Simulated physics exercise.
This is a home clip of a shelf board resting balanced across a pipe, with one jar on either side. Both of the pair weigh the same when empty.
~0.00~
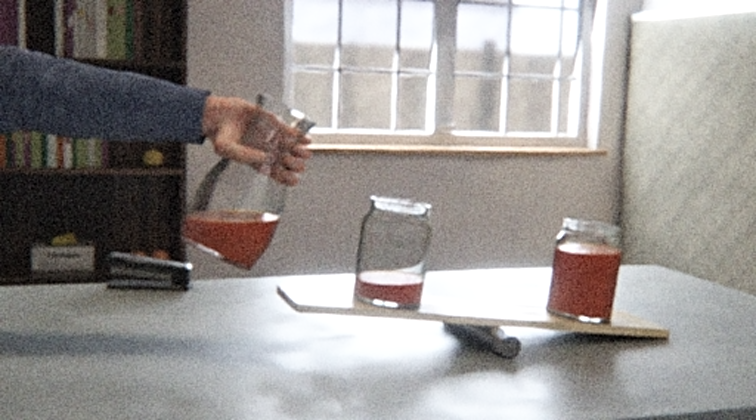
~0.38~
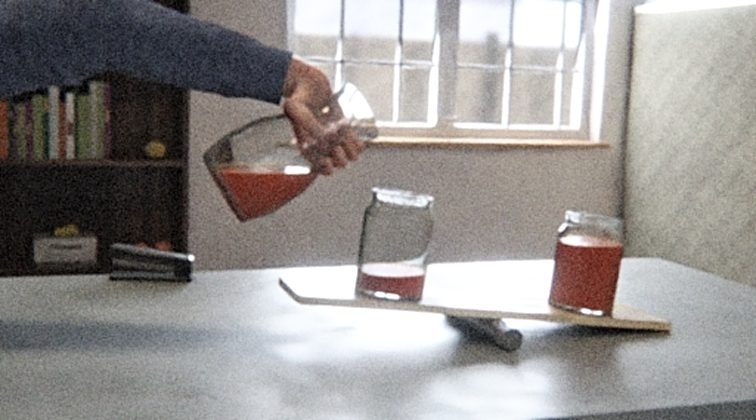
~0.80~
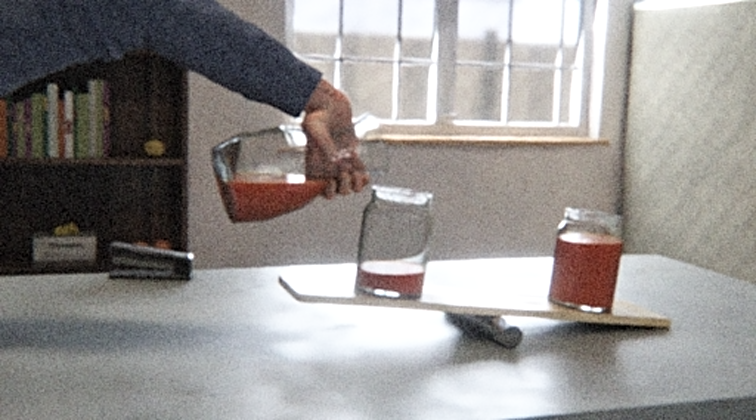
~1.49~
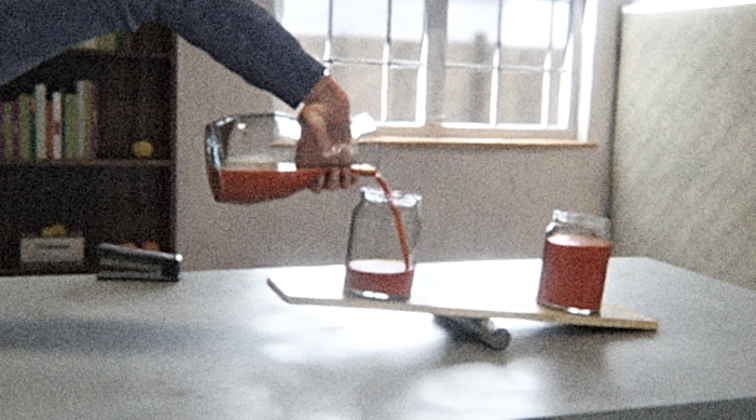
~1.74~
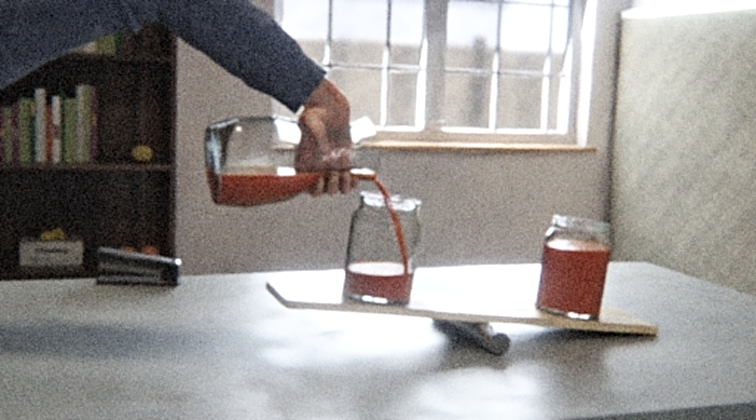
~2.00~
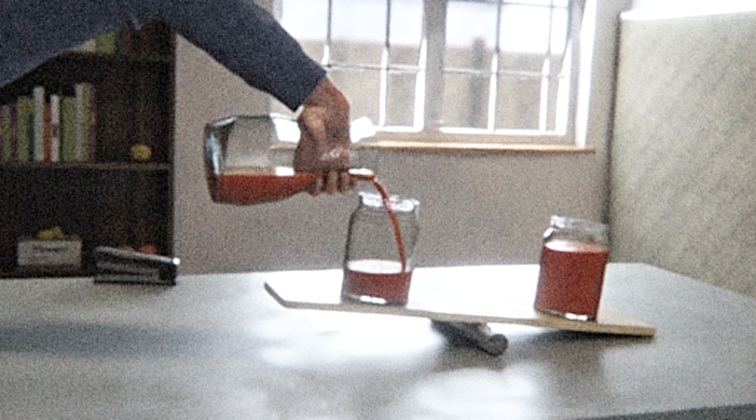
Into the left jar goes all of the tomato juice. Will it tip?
No, it's going to stay unchanged, I'd say.
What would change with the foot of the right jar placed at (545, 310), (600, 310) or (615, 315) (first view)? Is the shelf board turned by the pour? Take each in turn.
Tips; no tipping; no tipping.
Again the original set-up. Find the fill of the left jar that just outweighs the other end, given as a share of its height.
I'd put it at around 80 percent.
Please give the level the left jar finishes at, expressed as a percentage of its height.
By my reckoning it's around 70 percent.
After 4.0 s, the left jar is about half full; the shelf board leans as before.
After 5.6 s, the left jar is about two thirds full; the shelf board leans as before.
After 7.5 s, the left jar is about two thirds full; the shelf board leans as before.
